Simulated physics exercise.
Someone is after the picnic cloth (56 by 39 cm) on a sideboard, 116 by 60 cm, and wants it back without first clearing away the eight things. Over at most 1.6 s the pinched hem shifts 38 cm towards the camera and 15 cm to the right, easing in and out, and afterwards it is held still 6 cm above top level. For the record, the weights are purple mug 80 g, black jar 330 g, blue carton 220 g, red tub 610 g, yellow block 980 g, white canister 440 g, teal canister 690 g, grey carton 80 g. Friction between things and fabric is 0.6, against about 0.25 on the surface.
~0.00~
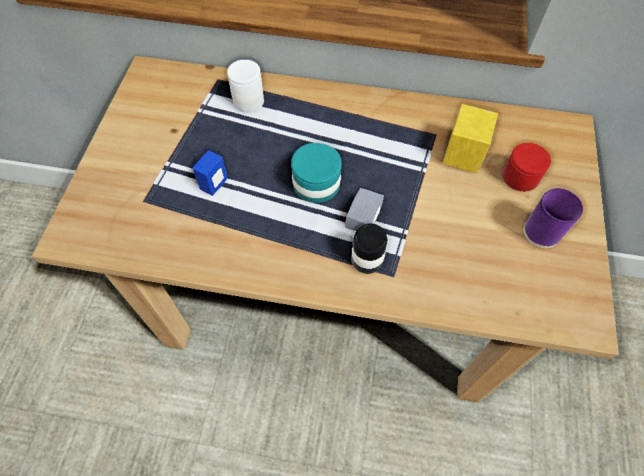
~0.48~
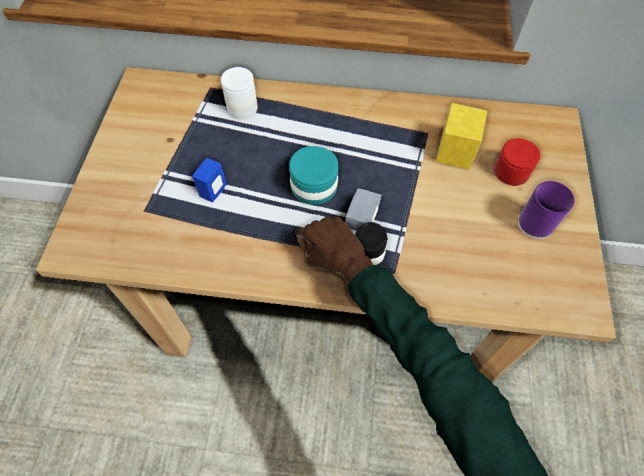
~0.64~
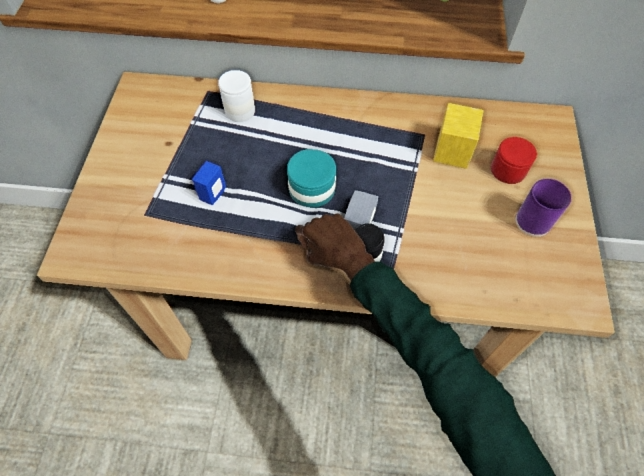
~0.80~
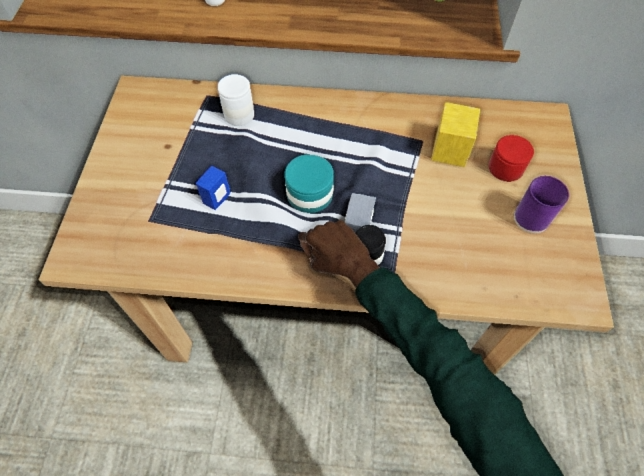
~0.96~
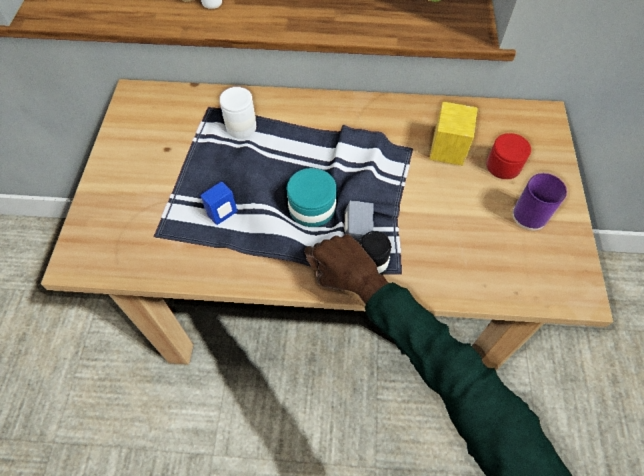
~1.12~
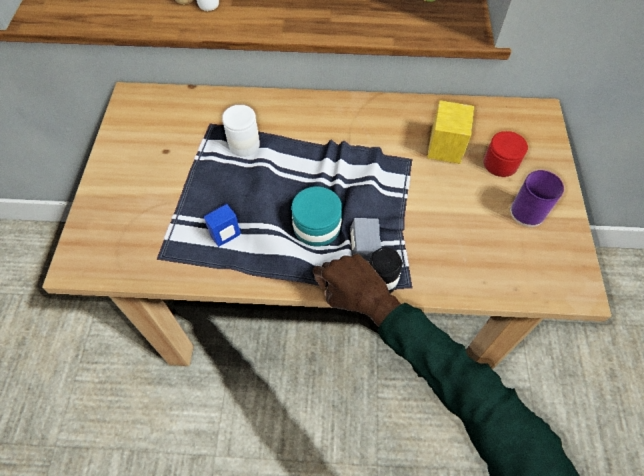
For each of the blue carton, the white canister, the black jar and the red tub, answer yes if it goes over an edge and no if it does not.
Answers: Blue carton yes, white canister yes, black jar yes, red tub no.
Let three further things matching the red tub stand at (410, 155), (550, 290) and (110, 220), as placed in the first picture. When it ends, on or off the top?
In that order: Falls off, stays on, stays up.
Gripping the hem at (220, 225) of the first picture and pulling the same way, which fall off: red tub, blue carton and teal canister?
Afterwards red tub is still on top, blue carton comes off and teal canister comes off.
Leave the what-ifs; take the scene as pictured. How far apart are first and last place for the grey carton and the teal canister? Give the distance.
Roughly, the grey carton ends up over the edge and the teal canister ends up off the top.
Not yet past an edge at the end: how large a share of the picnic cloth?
Share within the edges: Approx. 0 %.
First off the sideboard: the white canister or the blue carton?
Blue.
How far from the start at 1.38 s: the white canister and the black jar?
White canister 20 cm, black jar 20 cm.
At 1.4 s, 85 % of the picnic cloth is still over the top; blue carton 20 cm off its start, white canister 20 cm off its start, black jar 18 cm off its start.
At 1.7 s, 60 % of the picnic cloth is still over the top; black jar over the edge, blue carton 34 cm off its start, white canister 31 cm off its start.
At 1.9 s, 15 % of the picnic cloth is still over the top; blue carton over the edge, white canister 47 cm off its start at (293, 252), black jar over the edge.
At 2.2 s, 0 % of the picnic cloth is still over the top; white canister over the edge, blue carton over the edge, black jar over the edge.
At 3.8 s, 0 % of the picnic cloth is still over the top; white canister over the edge, blue carton over the edge, black jar over the edge, red tub 0 cm off its start at (510, 144).
